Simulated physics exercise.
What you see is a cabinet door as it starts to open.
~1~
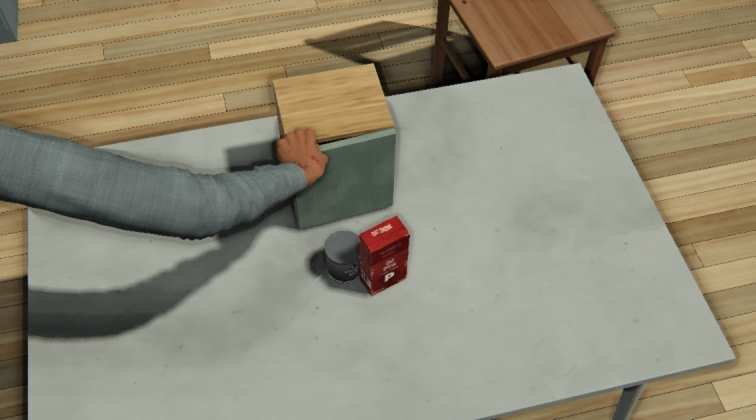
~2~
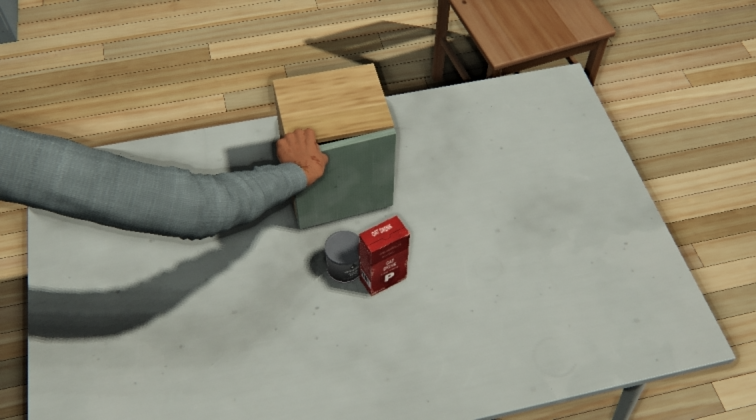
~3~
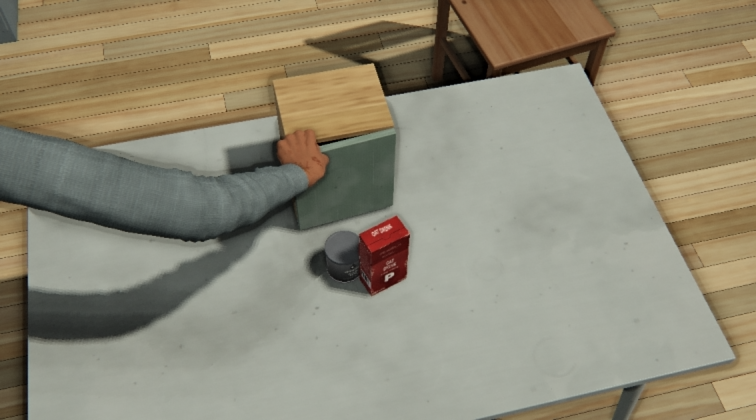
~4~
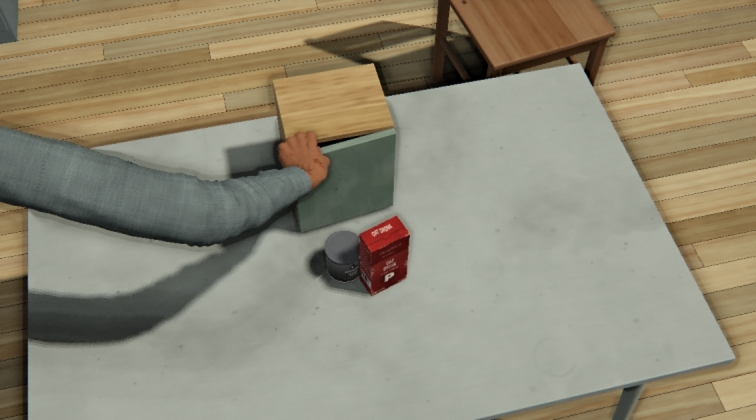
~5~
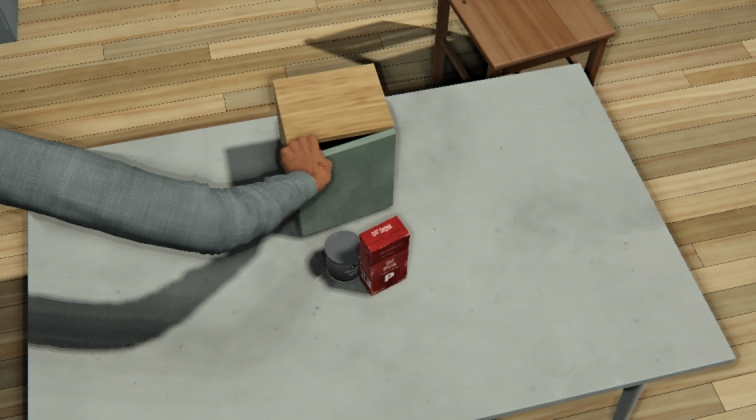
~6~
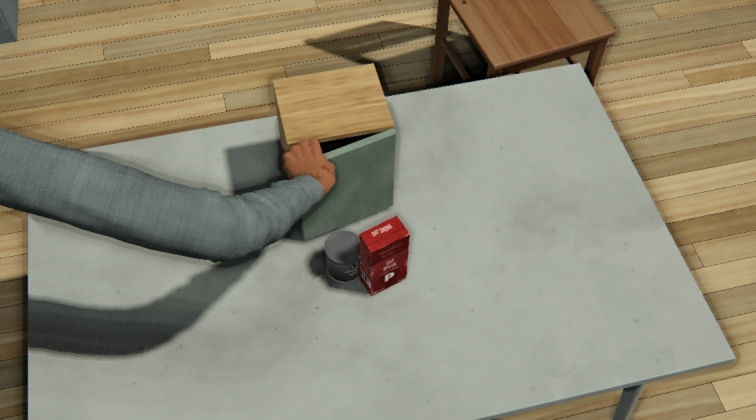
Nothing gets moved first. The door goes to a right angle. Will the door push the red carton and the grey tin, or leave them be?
Most likely the red carton gets hit, most likely the grey tin gets hit.
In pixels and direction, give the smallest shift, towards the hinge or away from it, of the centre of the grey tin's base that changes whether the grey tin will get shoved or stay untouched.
About 28 pixels down.
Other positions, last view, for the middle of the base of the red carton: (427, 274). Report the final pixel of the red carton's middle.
It comes to a stop at (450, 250).
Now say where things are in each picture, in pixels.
Door 4° open; red carton (384, 258); grey tin (345, 257); door (346, 185), in the first picture.
Door 4° open; grey tin (345, 257); door (346, 185), in the second picture.
Door 5° open; red carton (384, 258); door (346, 185), in the third picture.
Door 7° open; grey tin (345, 257); door (347, 186), in the fourth picture.
Door 10° open; red carton (384, 258); door (348, 188), in the fifth picture.
Door 13° open; red carton (384, 258); grey tin (345, 257); door (349, 191), in the sixth picture.
Then, 1.12 s after the last picture, door 47° open; red carton moved a little near (398, 267); grey tin moved about its own width near (364, 275).
At rest, the red carton is pushed along, near (455, 281); the grey tin is pushed along, near (421, 299).
